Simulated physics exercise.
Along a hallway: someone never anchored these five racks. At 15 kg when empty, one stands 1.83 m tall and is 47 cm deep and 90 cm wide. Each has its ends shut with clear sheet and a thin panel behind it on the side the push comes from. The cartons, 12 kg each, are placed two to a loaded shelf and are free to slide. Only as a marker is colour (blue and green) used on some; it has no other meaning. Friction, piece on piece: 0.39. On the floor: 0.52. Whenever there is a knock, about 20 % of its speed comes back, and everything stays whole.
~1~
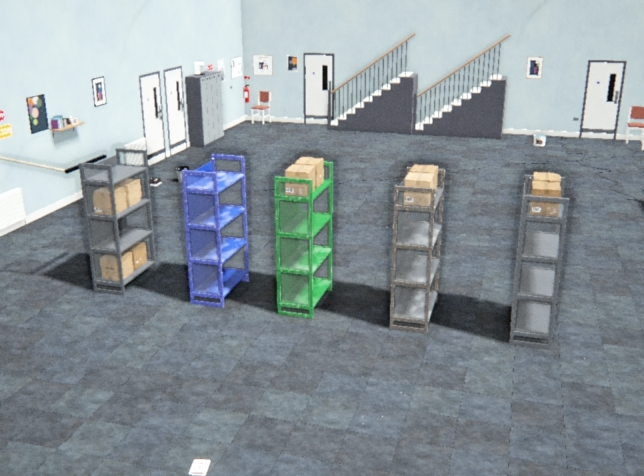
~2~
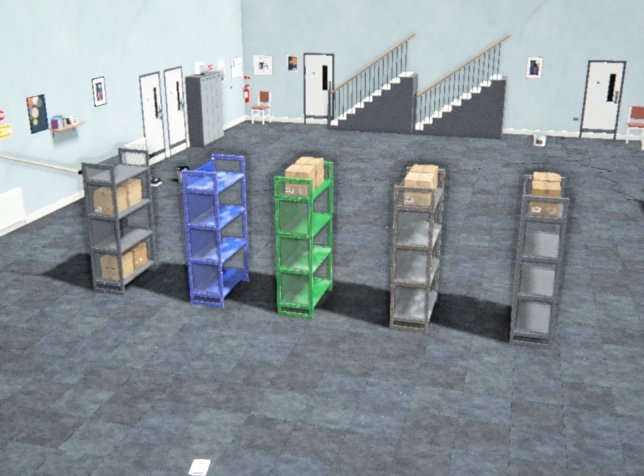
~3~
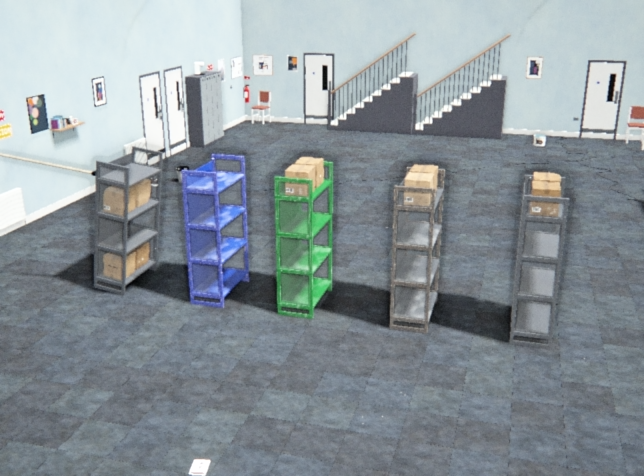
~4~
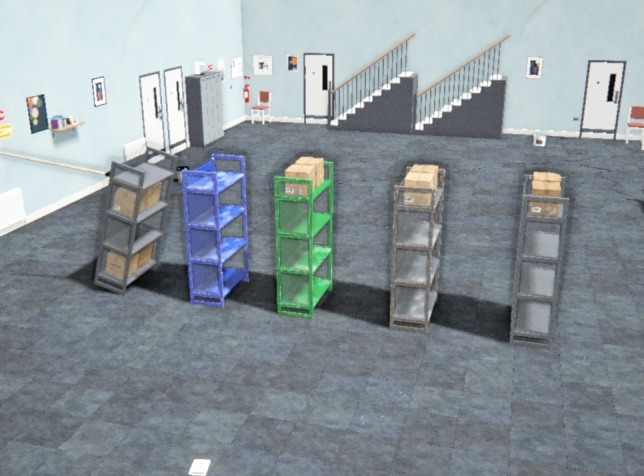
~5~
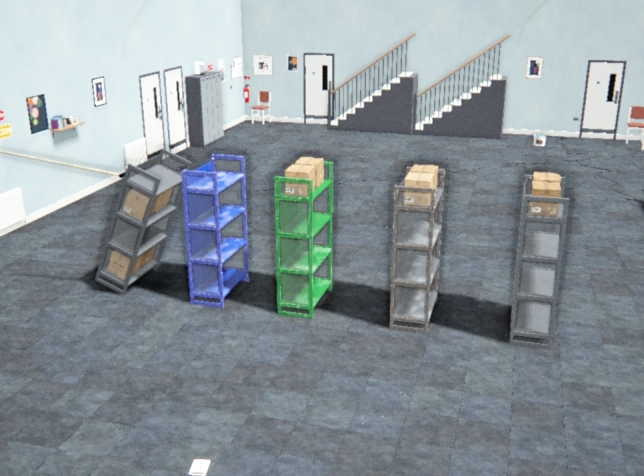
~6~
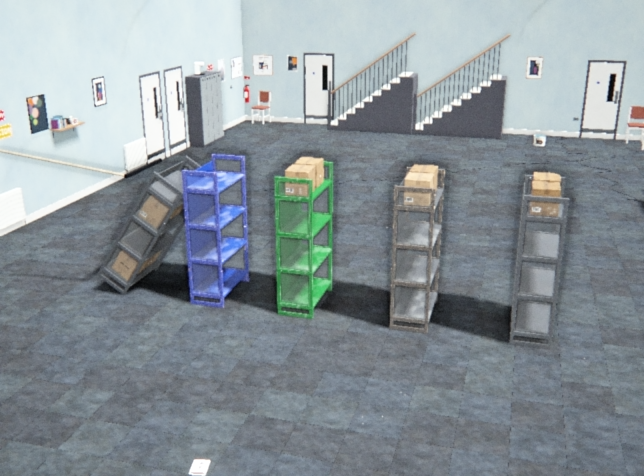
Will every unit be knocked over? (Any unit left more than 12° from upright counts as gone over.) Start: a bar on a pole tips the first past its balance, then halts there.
Zero survivors.
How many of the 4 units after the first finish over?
That makes 4 in total.
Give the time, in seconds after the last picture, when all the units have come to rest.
Close to 5.0 seconds, I'd say.
Then, 2.00 s after the last picture, 4 cartons spilt or dropped; 2 of the 4 other units over; blue unit leaning 39°; green unit leaning 27°.
Then, 3.38 s after the last picture, 10 cartons spilt or dropped; 4 of the 4 other units over; green unit leaning 71°; blue unit leaning 59°.
At rest, 10 cartons spilt or dropped; 4 of the 4 other units over; green unit leaning 72°; blue unit leaning 59°. Not one is left standing. As the last picture would show them, middles, green unit near (378, 275), blue unit near (301, 255).
